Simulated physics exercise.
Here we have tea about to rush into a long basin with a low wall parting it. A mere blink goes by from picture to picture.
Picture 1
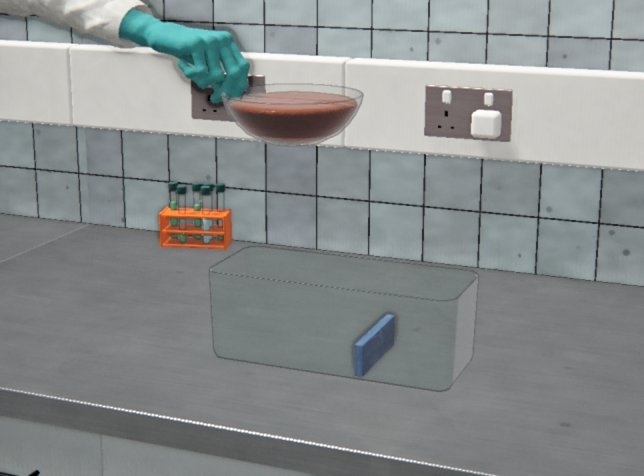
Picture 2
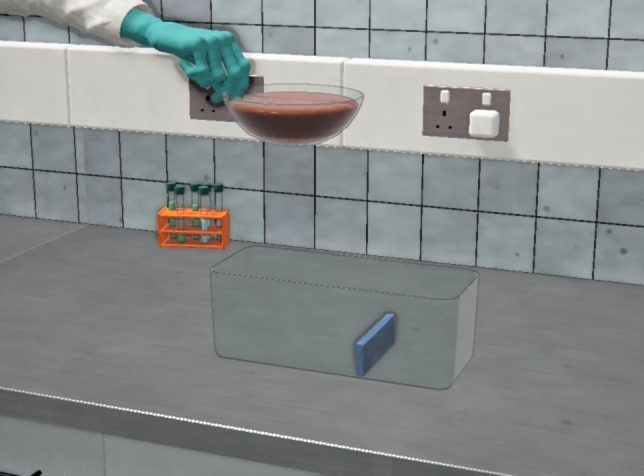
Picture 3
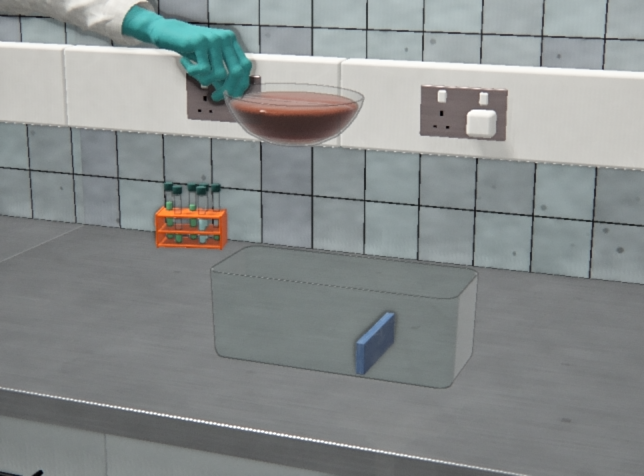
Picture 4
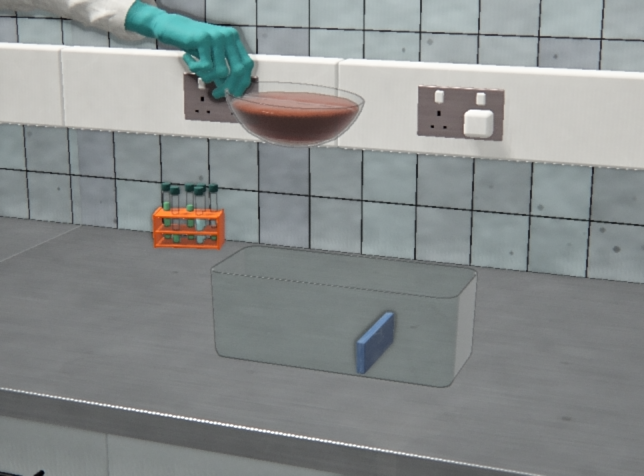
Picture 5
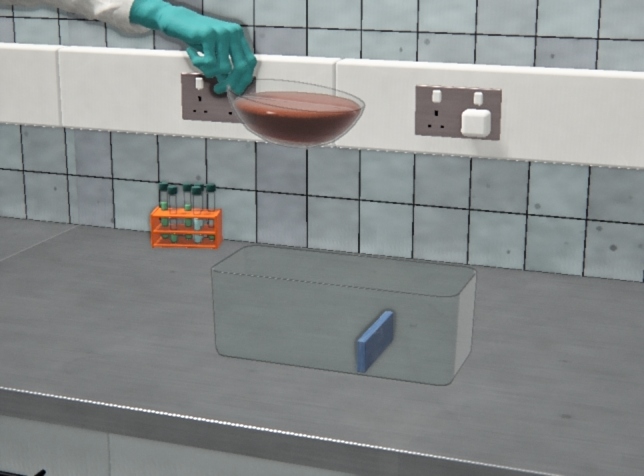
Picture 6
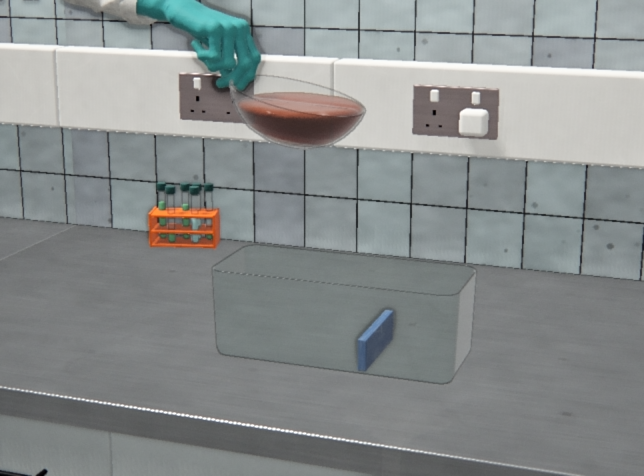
We see a teal-gloved hand holding a clear bowl of reddish-brown liquid above a transparent rectangular basin with a small blue wall inside, on a grey counter; the hand gradually tilts the bowl slightly down to the right.
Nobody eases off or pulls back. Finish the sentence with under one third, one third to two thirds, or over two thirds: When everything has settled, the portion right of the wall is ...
When everything has settled, the portion right of the wall is over two thirds.
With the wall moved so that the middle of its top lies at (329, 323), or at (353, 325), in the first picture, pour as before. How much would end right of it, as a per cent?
90 per cent, then 90 per cent, roughly.
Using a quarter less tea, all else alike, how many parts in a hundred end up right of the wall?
85 per cent or so.
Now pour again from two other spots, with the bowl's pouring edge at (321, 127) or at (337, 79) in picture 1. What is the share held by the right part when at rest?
First place gives some 50 %, second place some 70 %.
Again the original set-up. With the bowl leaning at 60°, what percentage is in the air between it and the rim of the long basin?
Airborne share: Approx. 45 %.
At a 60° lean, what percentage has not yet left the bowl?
Near 25 %.
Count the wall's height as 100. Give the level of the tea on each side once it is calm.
The left side sits at 10 per cent and the right side at 100.
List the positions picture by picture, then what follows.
In the first frame, it leans 0°; its right rim is at (358, 99); the tea meets the walls at (235, 97) and (357, 105); the long basin's rim runs from (227, 259) to (468, 288); the wall's top is at (375, 331).
In the second frame, it leans 1°; its right rim is at (359, 100); the tea meets the walls at (237, 97) and (357, 105).
In the third frame, it leans 2°; its right rim is at (360, 102); the tea meets the walls at (237, 96) and (357, 107).
In the fourth frame, it leans 5°; its right rim is at (360, 106); the tea meets the walls at (238, 96) and (358, 109).
In the fifth frame, it leans 8°; its right rim is at (361, 110); the tea meets the walls at (240, 96) and (360, 109).
In the sixth frame, it leans 13°; its right rim is at (362, 116); the tea meets the walls at (243, 98) and (363, 111); 1 per cent is over the edge.
A moment on, the bowl is tipped part way and 27 per cent is still to pour, 2 is left of the wall and 25 right of it.
Next, the bowl is tipped on its side and 0 per cent is still to pour, 13 is left of the wall and 78 right of it.
Then the bowl is tipped on its side and 0 per cent is still to pour, 20 is left of the wall and 76 right of it.
Later the bowl is tipped on its side and 0 per cent is still to pour, 21 is left of the wall and 75 right of it.
Finally, 21 per cent lies left of the wall, 75 right of it and 5 outside.
